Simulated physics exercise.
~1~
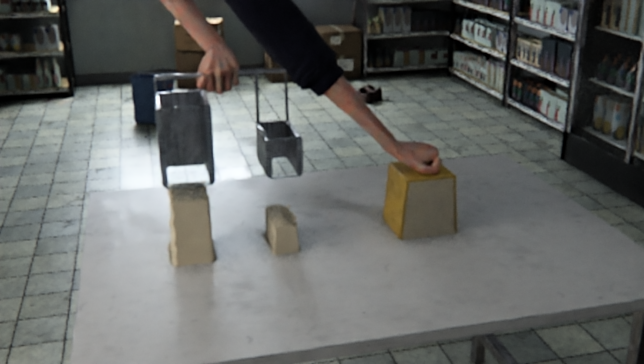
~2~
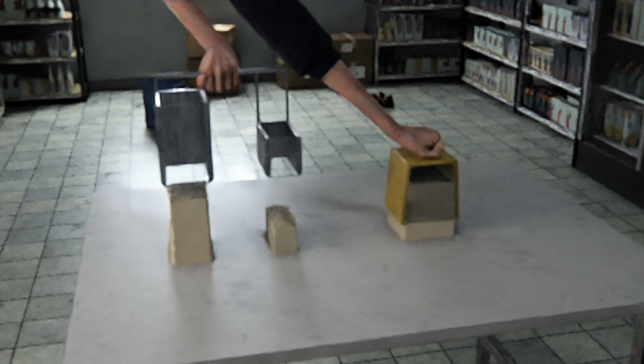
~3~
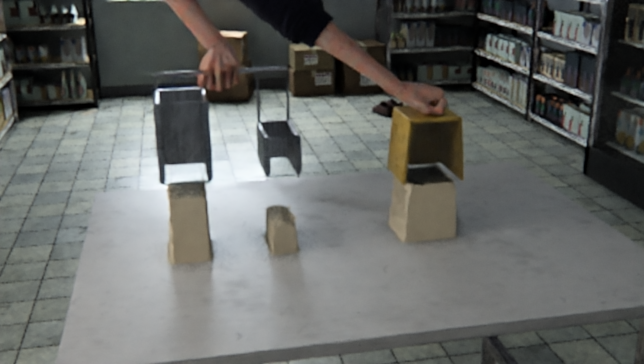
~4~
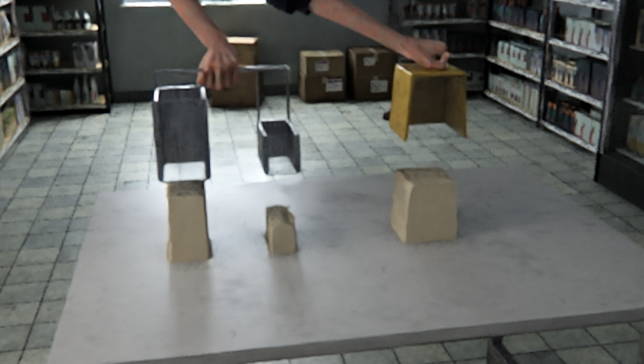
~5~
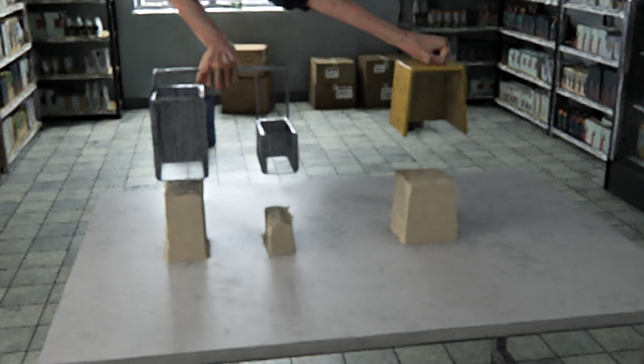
In a shelved storeroom, hands lifting a yellow tin off a tan flour block on a table, leaving it standing whole beside two smaller blocks.
